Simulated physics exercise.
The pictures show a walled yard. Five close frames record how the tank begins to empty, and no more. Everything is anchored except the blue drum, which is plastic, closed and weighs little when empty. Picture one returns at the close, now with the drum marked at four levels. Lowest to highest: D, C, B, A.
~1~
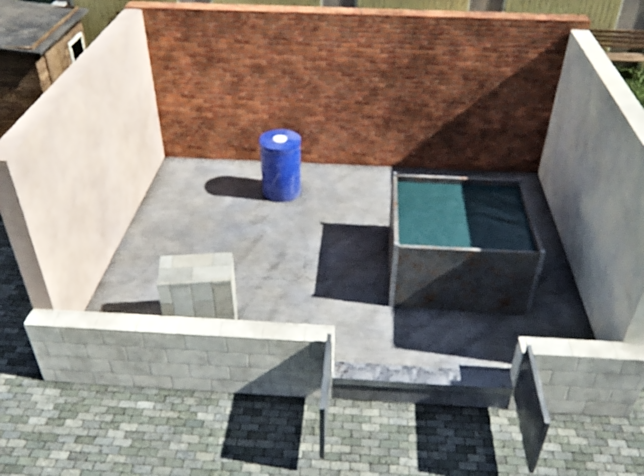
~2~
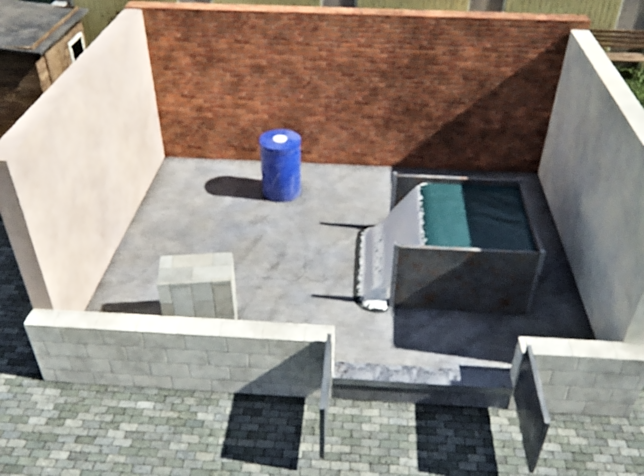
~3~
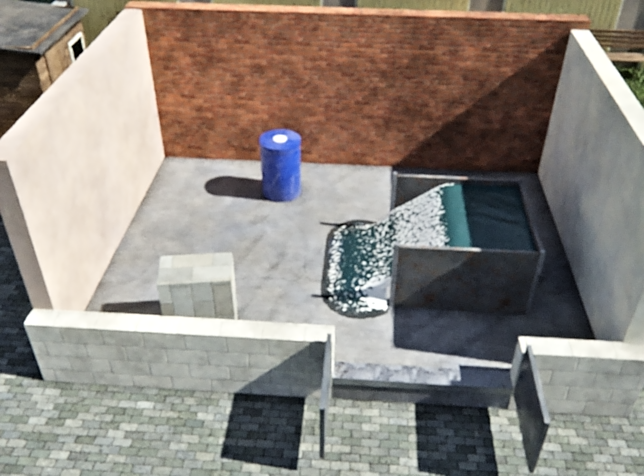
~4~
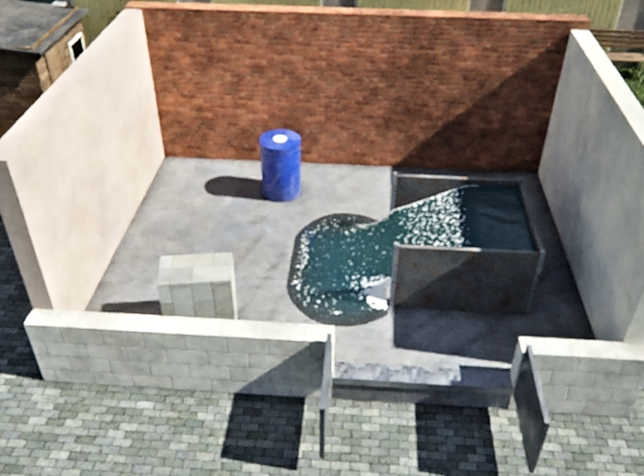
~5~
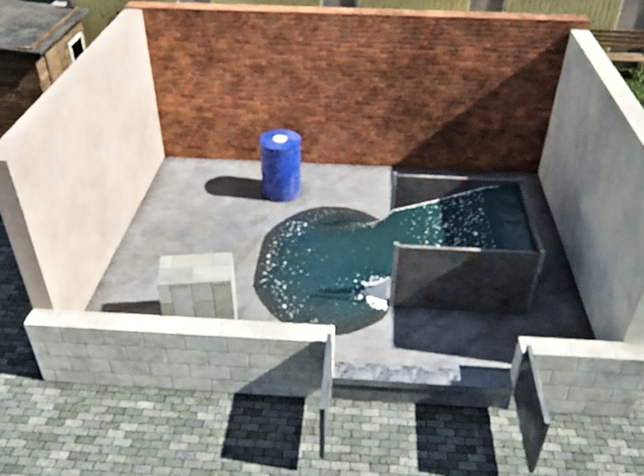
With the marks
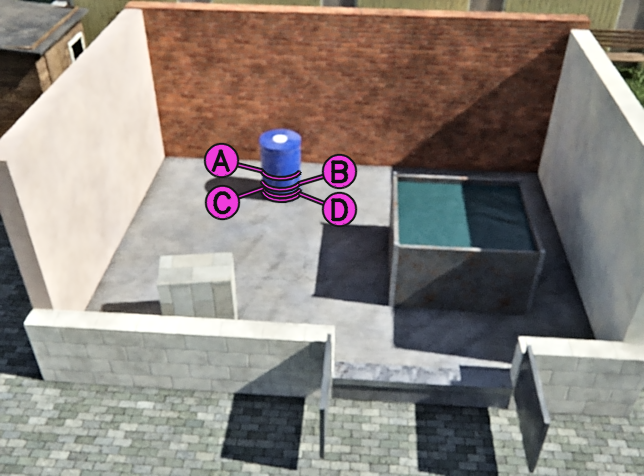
Walled yard with a blue drum and pale block, water pouring from the open left side of a tank and spreading leftward across the concrete.
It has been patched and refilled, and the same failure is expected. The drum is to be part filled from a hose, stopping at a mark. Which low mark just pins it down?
B.
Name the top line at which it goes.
C.
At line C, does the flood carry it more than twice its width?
No, it does not.
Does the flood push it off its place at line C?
Yes, it does.
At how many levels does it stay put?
Two.
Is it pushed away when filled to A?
No, that is safe.
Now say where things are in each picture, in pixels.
Lid of the blue drum at (280, 139); tank full, its middle at (462, 216); open gate at (425, 335).
Water covers 3 % of the ground and is seen nearest the drum at (365, 234).
Water covers 6 % of the ground and is seen nearest the drum at (342, 227).
Water covers 11 % of the ground and is seen nearest the drum at (329, 217).
Lid of the blue drum at (280, 139); water covers 16 % of the ground and is seen nearest the drum at (312, 211).
On the marked copy, A at (278, 178); B at (279, 189); C at (279, 196); D at (279, 200); from the bottom up D, C, B, A.
With A, it does not move.
With B, it does not move.
With C, it is pushed about its own width away.
With D, it is pushed about 6 times its own width away.
